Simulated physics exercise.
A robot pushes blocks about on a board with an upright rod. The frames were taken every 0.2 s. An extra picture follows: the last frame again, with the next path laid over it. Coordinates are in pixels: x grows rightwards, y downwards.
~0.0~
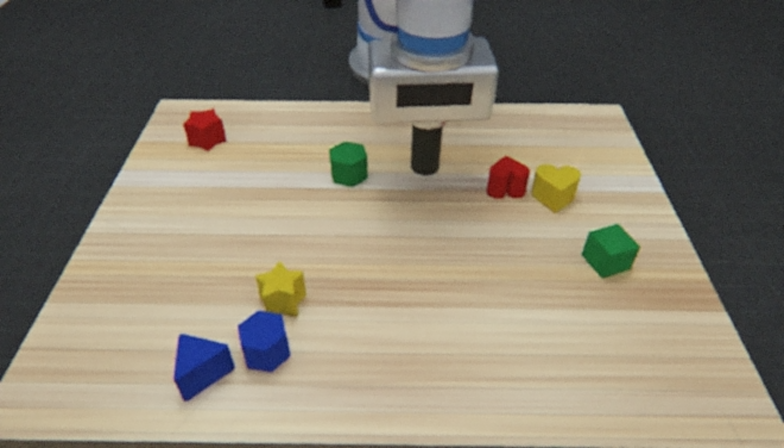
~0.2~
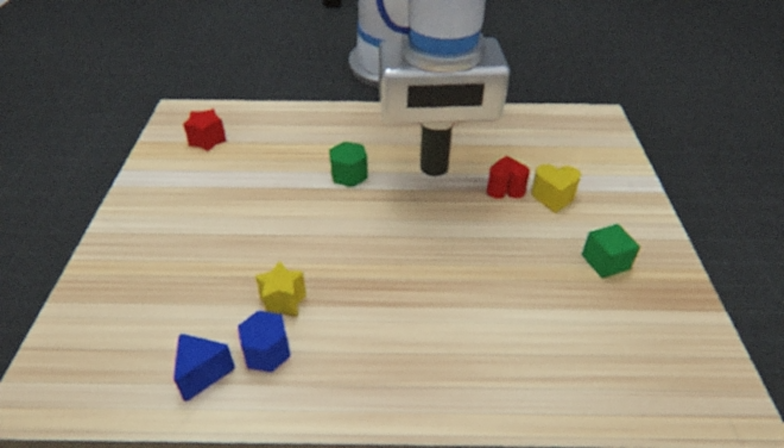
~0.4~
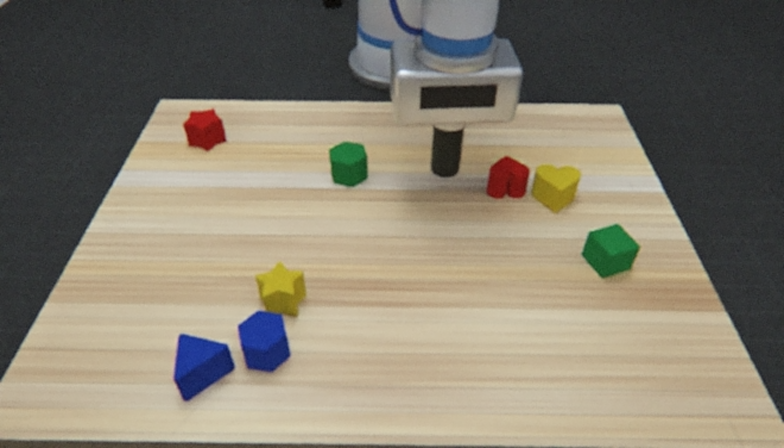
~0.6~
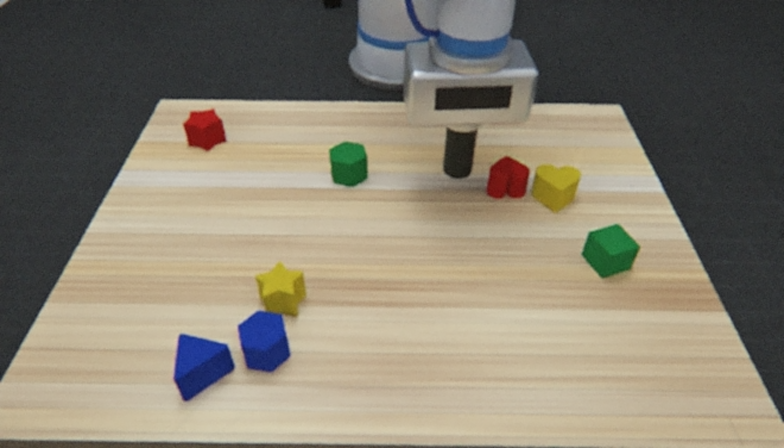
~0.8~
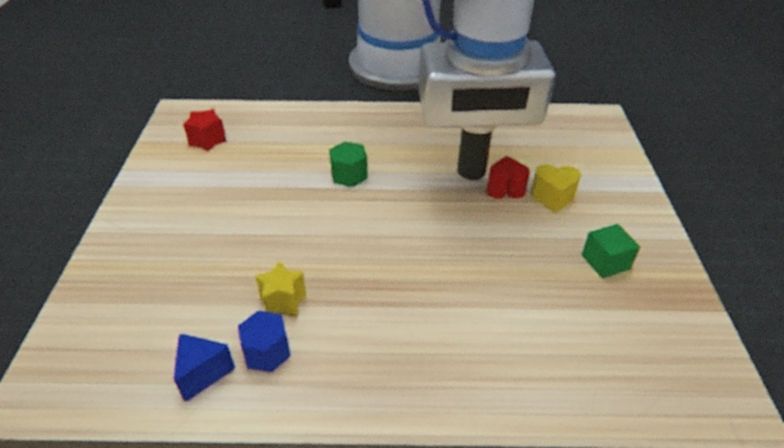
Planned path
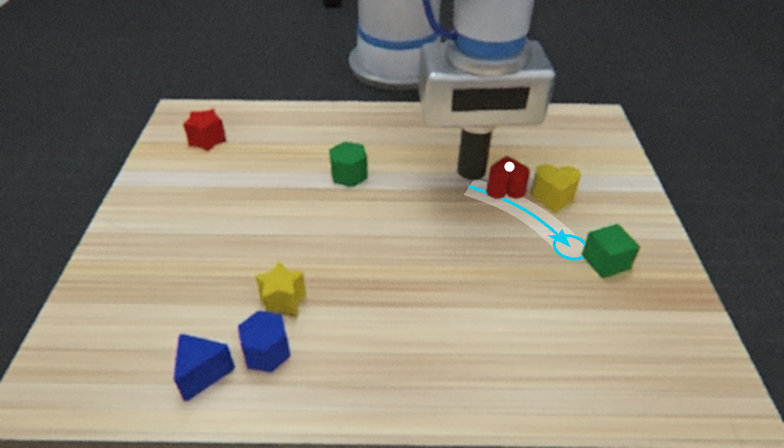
Robot arm with a dark upright rod sliding slowly right across a wooden board toward a red heart-shaped block, all blocks staying still.
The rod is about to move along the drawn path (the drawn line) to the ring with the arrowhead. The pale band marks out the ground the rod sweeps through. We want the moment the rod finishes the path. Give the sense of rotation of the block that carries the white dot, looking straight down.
Bird's-eye view: Counterclockwise.
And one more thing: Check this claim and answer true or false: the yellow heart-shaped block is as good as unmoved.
Answer: False.
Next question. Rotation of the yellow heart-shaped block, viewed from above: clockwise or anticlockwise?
Looking down, it rotates clockwise.
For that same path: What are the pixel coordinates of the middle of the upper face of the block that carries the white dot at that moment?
Near (542, 171).
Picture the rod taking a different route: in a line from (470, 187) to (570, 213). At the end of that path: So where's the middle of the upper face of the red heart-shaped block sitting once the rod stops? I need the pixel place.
I predict (566, 167).
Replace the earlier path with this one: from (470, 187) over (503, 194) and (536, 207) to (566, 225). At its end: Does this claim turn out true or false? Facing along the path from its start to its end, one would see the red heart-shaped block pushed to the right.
That is false.
Drawn move, from (470, 187) via (507, 201) and (541, 221), ending at (571, 247); the dot is on the red heart-shaped block.
What follows on the original path. One third of the way, rod (511, 186); red heart-shaped block (536, 169), turned 65° anticlockwise; yellow heart-shaped block (570, 172), turned 40° clockwise.
Two thirds of the way, rod (545, 206); red heart-shaped block (542, 171), turned 90° anticlockwise; yellow heart-shaped block (574, 171), turned 40° clockwise.
At the end, rod (576, 232); red heart-shaped block (542, 171), turned 90° anticlockwise; yellow heart-shaped block (574, 171), turned 40° clockwise; green square still.
